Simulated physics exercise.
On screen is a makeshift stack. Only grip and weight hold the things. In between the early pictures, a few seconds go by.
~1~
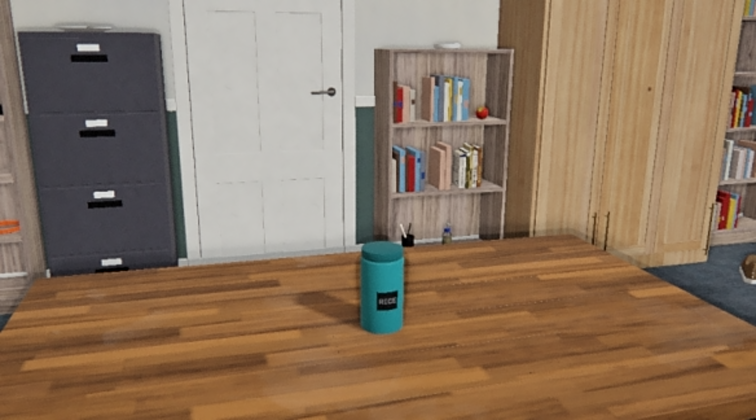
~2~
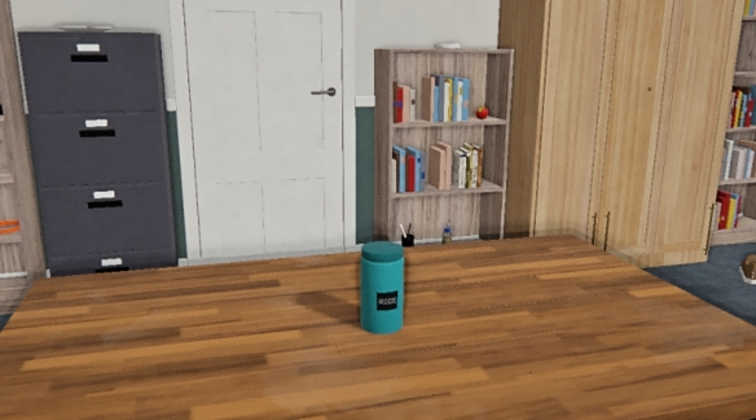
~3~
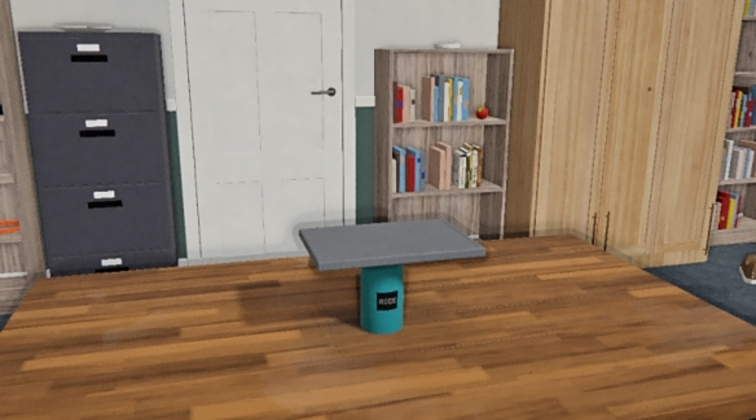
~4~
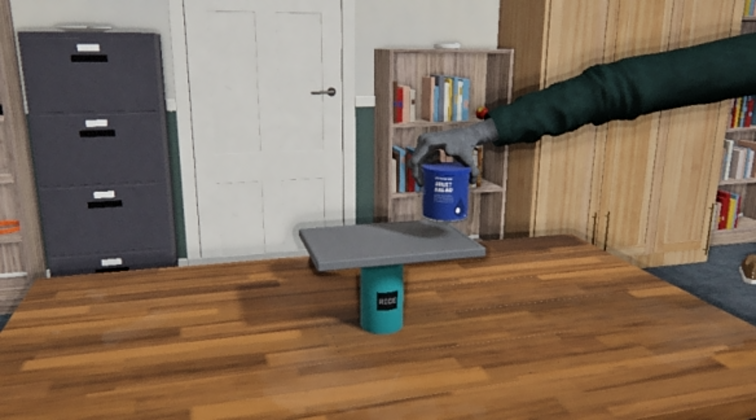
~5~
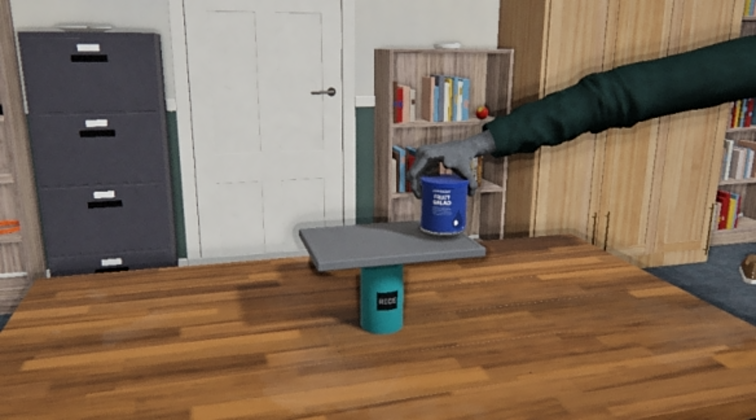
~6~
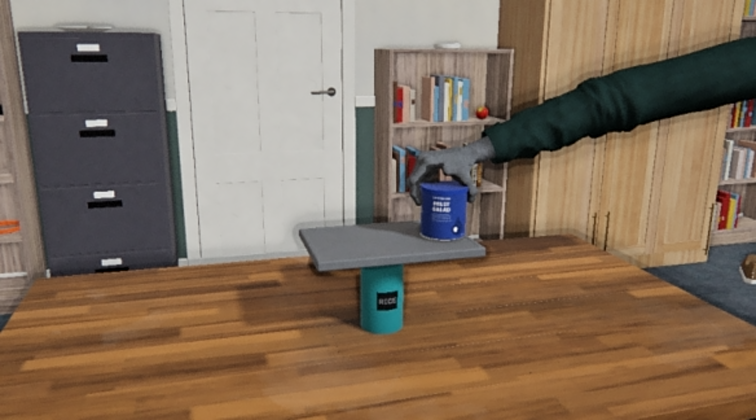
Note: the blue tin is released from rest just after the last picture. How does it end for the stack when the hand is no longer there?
The stack collapses.
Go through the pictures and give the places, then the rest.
In the first picture, the last thing is not in view yet.
In the second picture, the last thing is not in view yet.
In the third picture, the last thing is not in view yet; grey lid (388, 242).
In the fourth picture, on its way; blue tin (446, 192); grey lid (388, 242).
In the fifth picture, on its way; blue tin (444, 204); grey lid (388, 242).
In the sixth picture, in place under the hand; blue tin (444, 211); grey lid (388, 242).
Then, 0.40 s on from there, blue tin now fallen; grey lid turned 74° from how it was put.
Then, 0.60 s on from there, grey lid on its side.
Then, 1.10 s on from there, grey lid now fallen.
In the end, fallen, blue tin and grey lid; turquoise jar unmoved. The stack gives way.
